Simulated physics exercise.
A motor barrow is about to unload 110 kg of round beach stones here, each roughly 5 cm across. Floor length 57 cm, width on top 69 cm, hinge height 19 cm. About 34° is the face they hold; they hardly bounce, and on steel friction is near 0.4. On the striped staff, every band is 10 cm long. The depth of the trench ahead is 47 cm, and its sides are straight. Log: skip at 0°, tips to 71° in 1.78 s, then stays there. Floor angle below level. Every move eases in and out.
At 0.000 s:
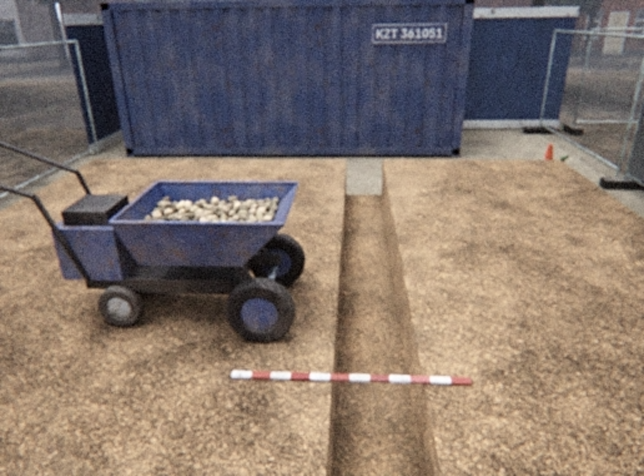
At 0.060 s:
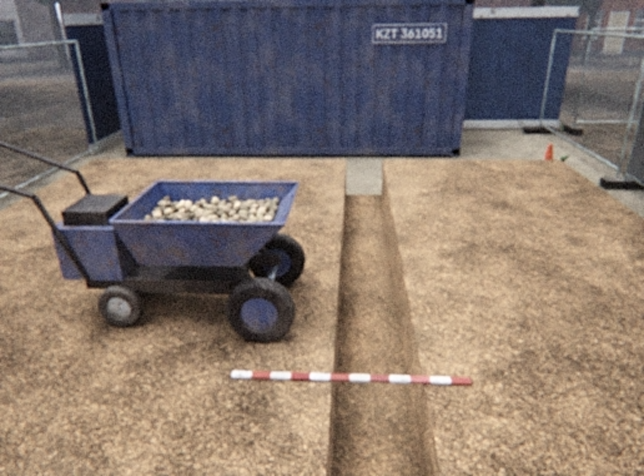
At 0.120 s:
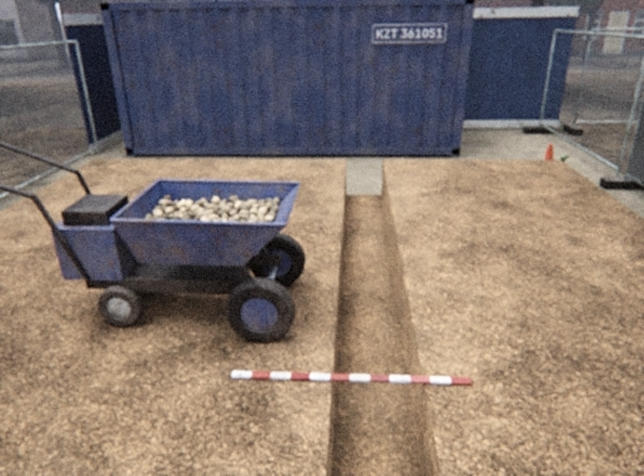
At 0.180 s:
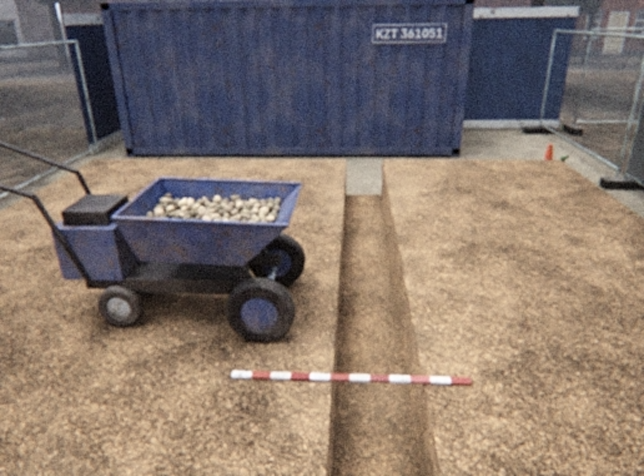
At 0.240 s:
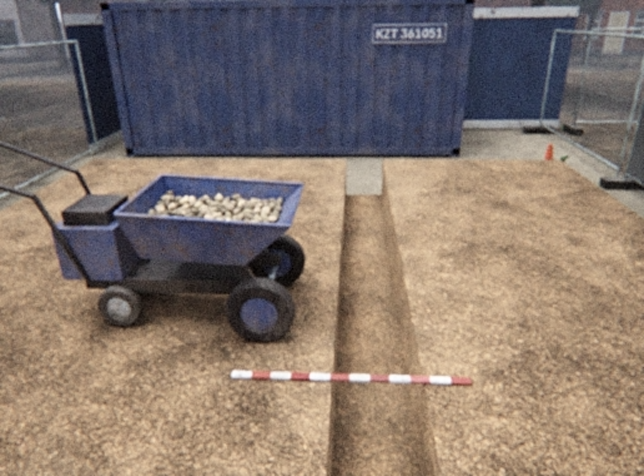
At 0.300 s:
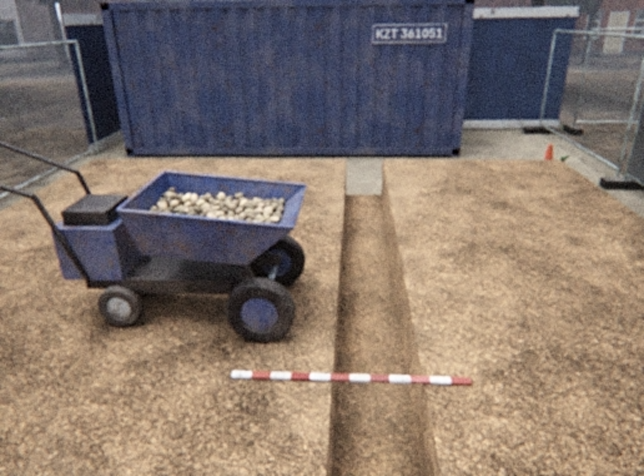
Blue skip of a parked motor barrow tilting very slightly towards the trench on the right, carrying a load of rounded stones.
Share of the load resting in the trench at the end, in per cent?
85 per cent.
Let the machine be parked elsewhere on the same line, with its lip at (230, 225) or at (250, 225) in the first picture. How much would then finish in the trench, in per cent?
That gives roughly 100 per cent and roughly 100 per cent.
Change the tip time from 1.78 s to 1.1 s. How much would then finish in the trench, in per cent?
Roughly 70 per cent.
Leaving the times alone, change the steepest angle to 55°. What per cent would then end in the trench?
Roughly 85% would end there.
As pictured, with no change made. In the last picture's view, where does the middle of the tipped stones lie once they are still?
Roughly (385, 366), I'd say.
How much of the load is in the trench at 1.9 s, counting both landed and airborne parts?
At that moment: Approx. 65 %.
After 1.3 s the floor is at 60°; 98 % in the skip, 2 % in the trench; the foremost stones are at (374, 267).
After 1.9 s the floor is at 71°; 22 % in the skip, 65 % in the trench, 13 % past the trench; the foremost stones are at (482, 317).
After 2.2 s the floor is at 71°; 3 % in the skip, 82 % in the trench, 15 % past the trench; the foremost stones are at (535, 318).
After 4.2 s the floor is at 71°; 0 % in the skip, 85 % in the trench, 15 % past the trench; the foremost stones are at (564, 319).
